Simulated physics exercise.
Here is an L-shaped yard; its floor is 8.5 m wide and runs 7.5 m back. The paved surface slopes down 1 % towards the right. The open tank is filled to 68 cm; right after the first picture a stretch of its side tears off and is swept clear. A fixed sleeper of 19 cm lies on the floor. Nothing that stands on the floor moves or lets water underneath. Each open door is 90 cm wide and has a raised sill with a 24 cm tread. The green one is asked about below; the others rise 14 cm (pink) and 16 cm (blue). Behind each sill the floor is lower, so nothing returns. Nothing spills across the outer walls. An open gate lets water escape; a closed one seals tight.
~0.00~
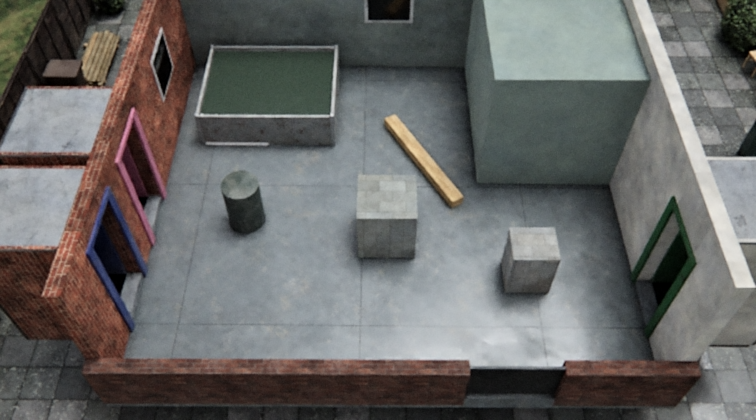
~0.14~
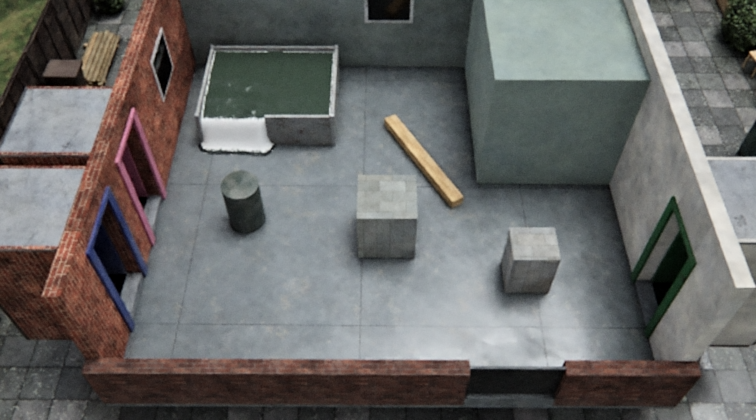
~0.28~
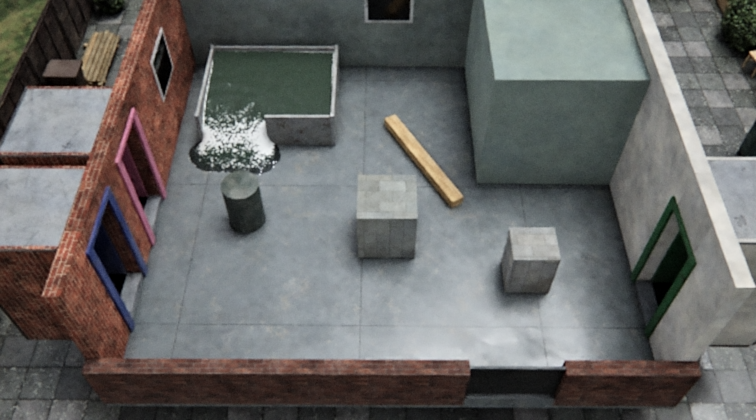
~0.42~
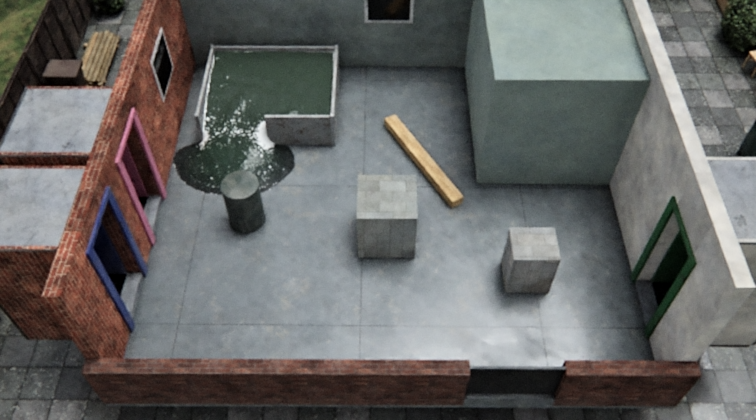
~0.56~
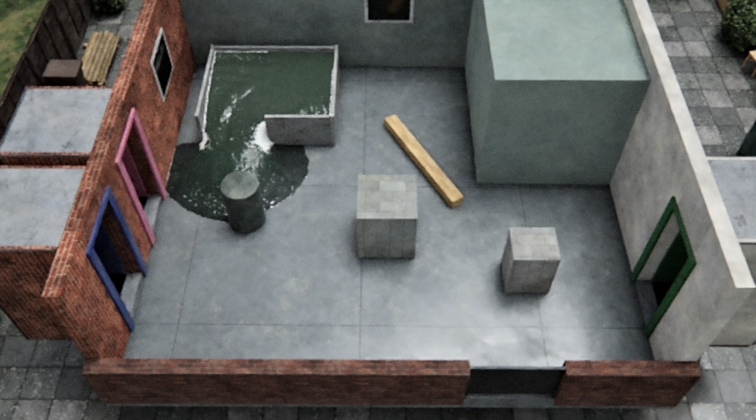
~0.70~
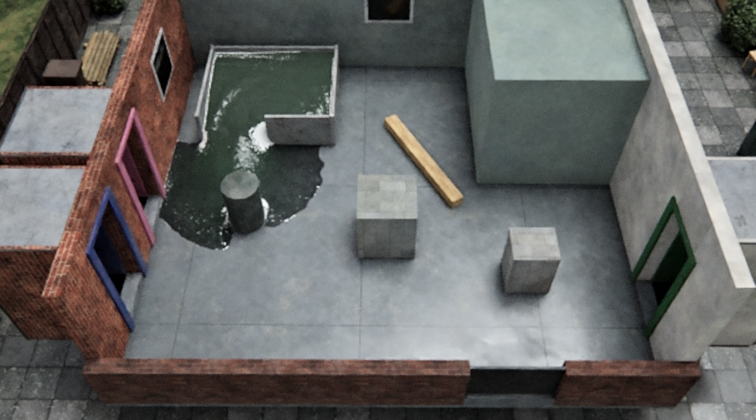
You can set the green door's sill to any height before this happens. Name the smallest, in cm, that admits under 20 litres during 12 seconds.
Close to 16 cm is just enough.
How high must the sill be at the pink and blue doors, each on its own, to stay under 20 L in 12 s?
About 15 cm at pink and 13.0 cm at blue.
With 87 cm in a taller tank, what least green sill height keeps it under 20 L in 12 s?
About 22 cm.
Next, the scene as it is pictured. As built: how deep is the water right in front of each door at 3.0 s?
In cm: Pink 17, blue 14, green 0.
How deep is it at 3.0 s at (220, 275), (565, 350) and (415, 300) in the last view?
In that order: 4, 0 and 1 cm.
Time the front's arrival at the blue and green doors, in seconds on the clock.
Arrival: Blue 1.3 s, green 5.0 s.
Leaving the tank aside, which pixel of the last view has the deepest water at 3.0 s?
Around (156, 370).
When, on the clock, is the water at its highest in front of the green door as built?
At about 6.0 s.
After 1.4 s water covers 20 % of the floor, deepest (40 cm) near (222, 145); it has not reached the green door.
After 3.0 s water covers 45 % of the floor, deepest (38 cm) near (156, 370); it has not reached the green door.
After 12.0 s water covers 95 % of the floor, deepest (16 cm) near (613, 205); 15 cm at the green door, 80 litres in over its 12 cm sill.
At the green door as built, the water arrived by 5.1 s and peaked near 21 cm at 5.8 s.
Run again over the same 12 s with other heights there, 50 litres in over 13.5 cm, 9 litres over 18 cm. The limit of 20 litres is kept from about 16 cm up.
